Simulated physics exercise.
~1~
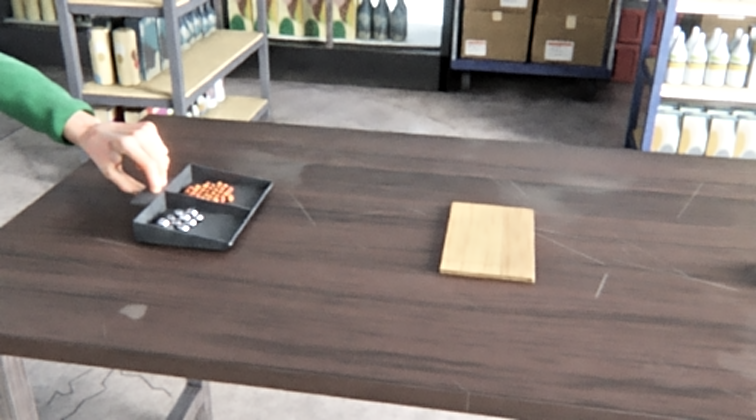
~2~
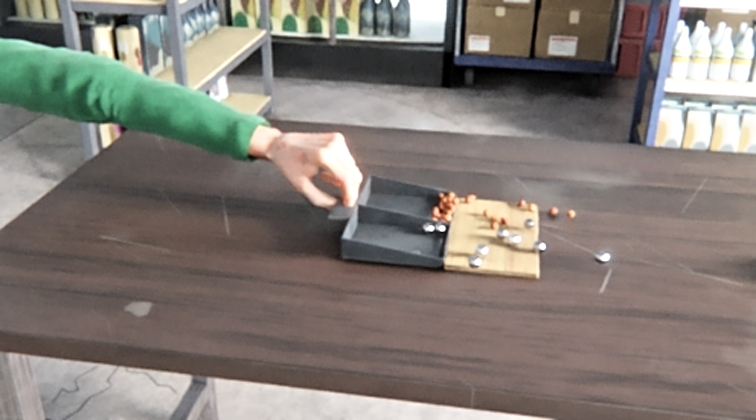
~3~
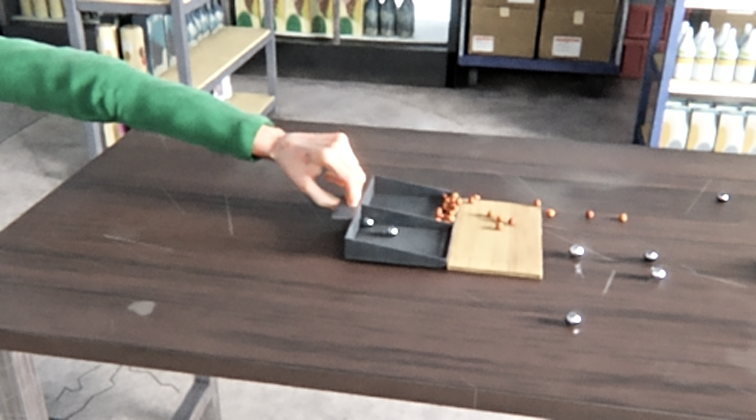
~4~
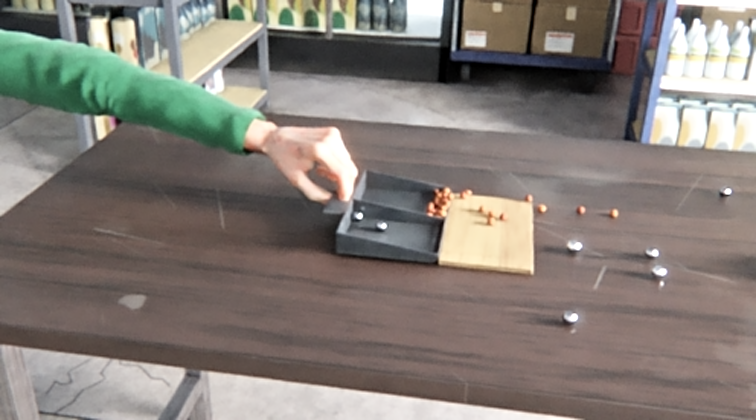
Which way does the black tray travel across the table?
The tray travels to the right, toward the light wooden board.
